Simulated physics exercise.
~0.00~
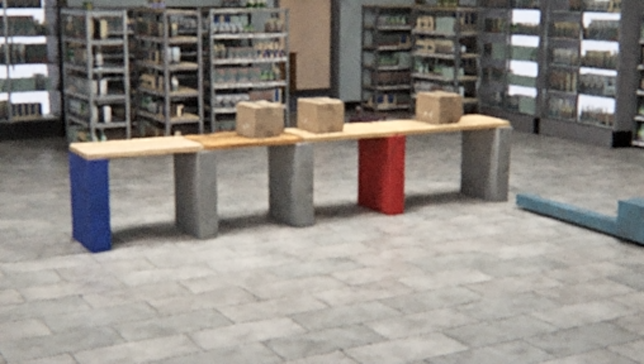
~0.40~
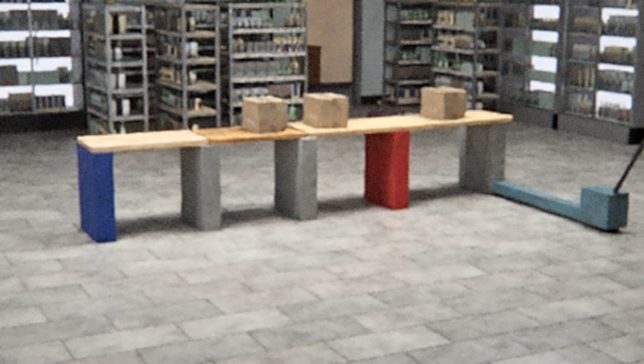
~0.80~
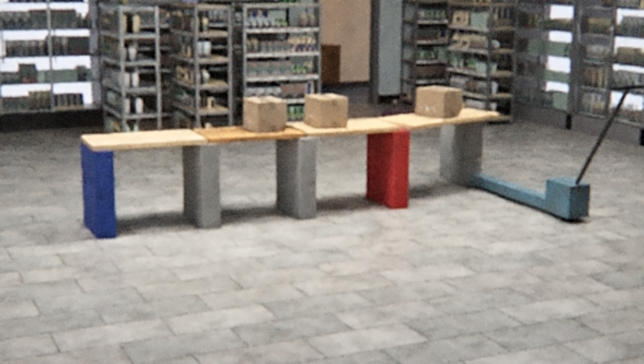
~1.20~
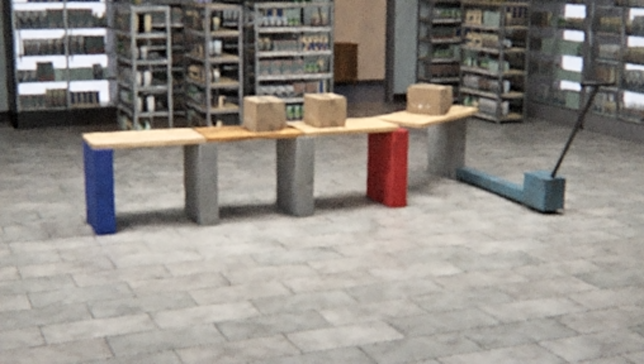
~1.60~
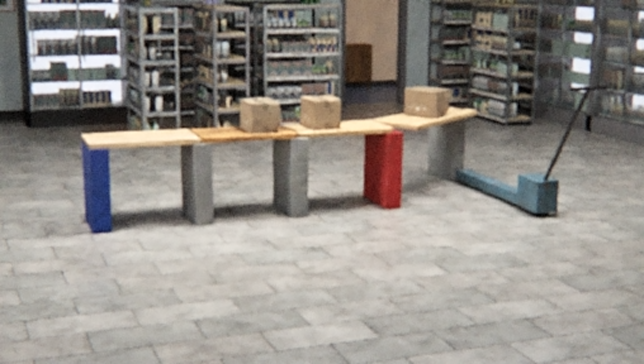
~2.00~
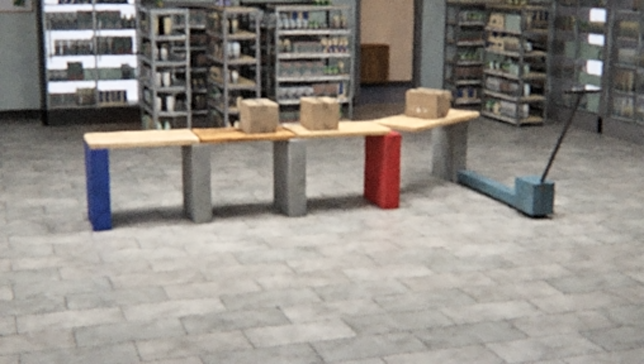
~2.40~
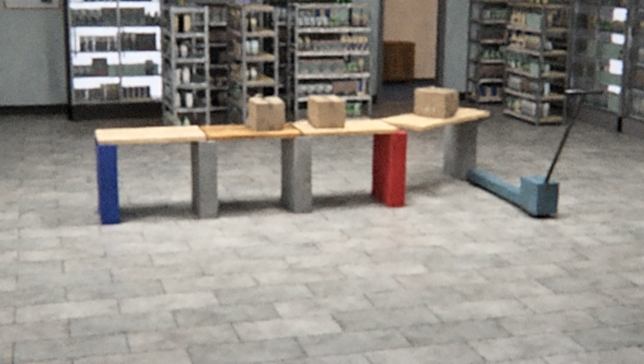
A low teal jack with a dark handle slides in from the right across a grey tiled floor, seen from the front and slightly above in a room lined with stocked metal shelves. Before it stands a long row of pale and orange-brown boards on five uprights, blue at the left end, red second from the right and the others grey, with three brown cartons on top. The jack pushes the right-hand grey upright back and leftward, swinging the end board and its carton askew. Then it halts, and everything stays standing, the blue and red uprights unmoved.
